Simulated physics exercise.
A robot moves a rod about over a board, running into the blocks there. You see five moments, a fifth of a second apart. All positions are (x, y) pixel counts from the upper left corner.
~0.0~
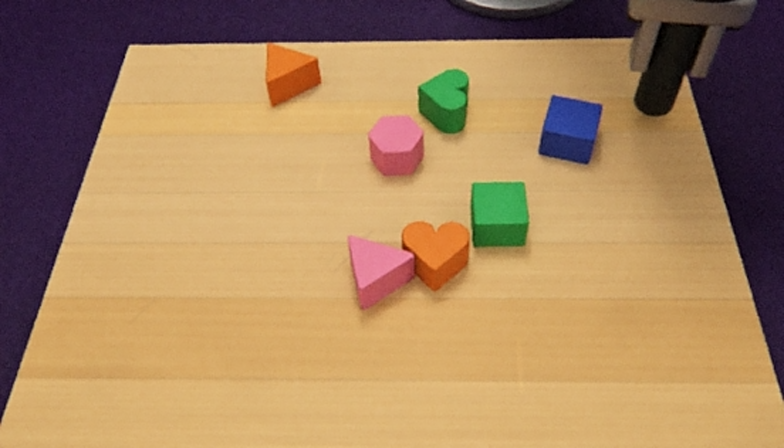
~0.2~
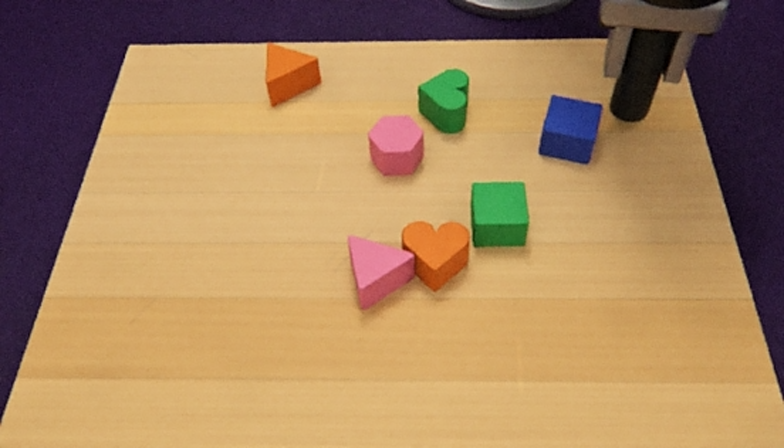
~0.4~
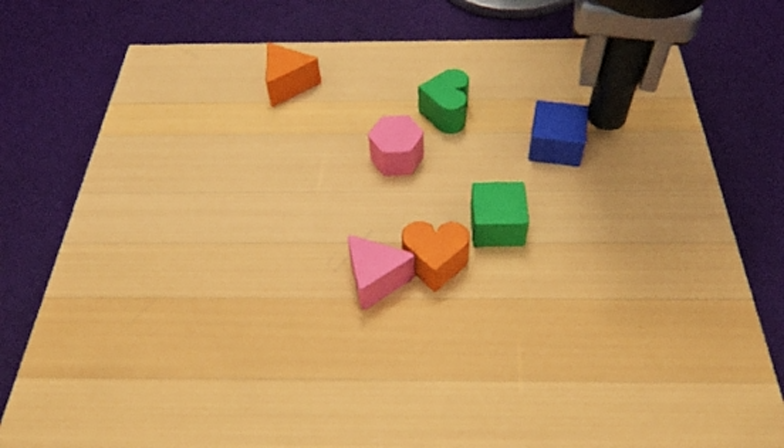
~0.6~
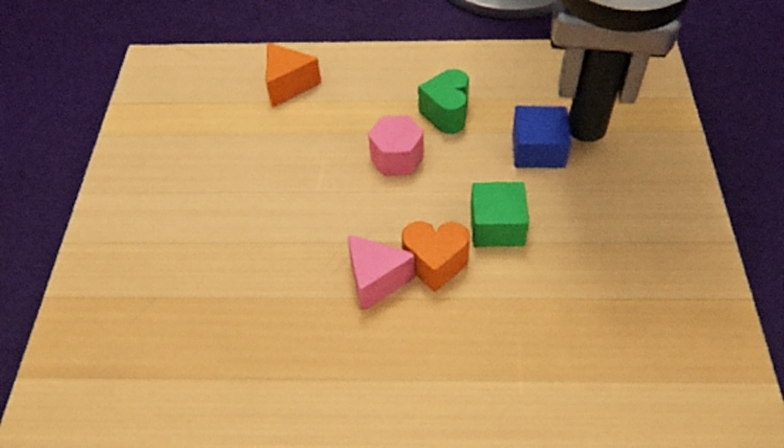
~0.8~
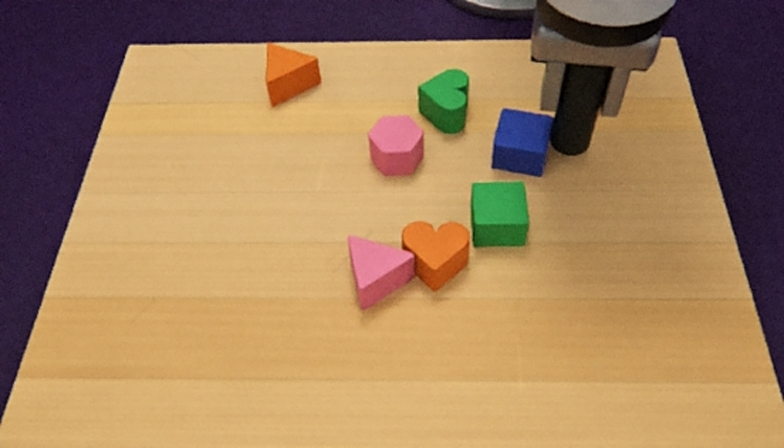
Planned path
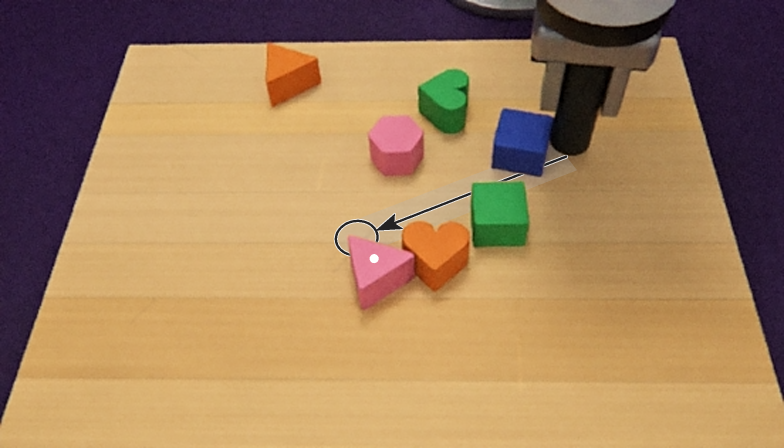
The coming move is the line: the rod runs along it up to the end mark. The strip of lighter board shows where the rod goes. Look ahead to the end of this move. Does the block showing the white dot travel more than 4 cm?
It seems not.
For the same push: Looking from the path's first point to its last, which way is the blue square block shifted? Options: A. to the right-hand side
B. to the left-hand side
My pick is A.
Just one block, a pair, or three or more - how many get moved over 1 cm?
Going by the path, one of them shifts by more than about 1 cm.
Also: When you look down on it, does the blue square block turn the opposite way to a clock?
I'd say no.
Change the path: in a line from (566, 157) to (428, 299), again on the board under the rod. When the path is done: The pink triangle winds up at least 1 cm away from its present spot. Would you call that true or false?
This is true.
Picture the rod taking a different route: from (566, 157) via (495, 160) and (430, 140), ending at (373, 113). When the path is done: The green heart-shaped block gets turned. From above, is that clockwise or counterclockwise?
It ends up turned clockwise.
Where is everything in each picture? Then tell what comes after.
In the first frame, tip of the rod at (653, 103), middles of tops, pink triangle at (374, 259), green square block at (500, 202), blue square block at (573, 116).
In the second frame, rod at (629, 109), nothing pushed.
In the third frame, rod at (606, 117), blue square block at (561, 120).
In the fourth frame, rod at (587, 128), blue square block at (543, 124).
In the fifth frame, rod at (570, 141), pink triangle at (374, 259), green square block at (500, 202), blue square block at (524, 129).
The line goes straight from (566, 157) to (357, 238); the dot is on the pink triangle.
On the path given first. One third of the way, rod at (501, 168); blue square block at (473, 130), turned 40° clockwise.
Two thirds of the way, rod at (428, 195); green square block at (497, 206), turned 15° anticlockwise; blue square block at (470, 129), turned 45° clockwise.
At the end, rod at (355, 224); pink triangle unmoved; green square block at (497, 206), turned 15° anticlockwise; blue square block at (470, 129), turned 45° clockwise.
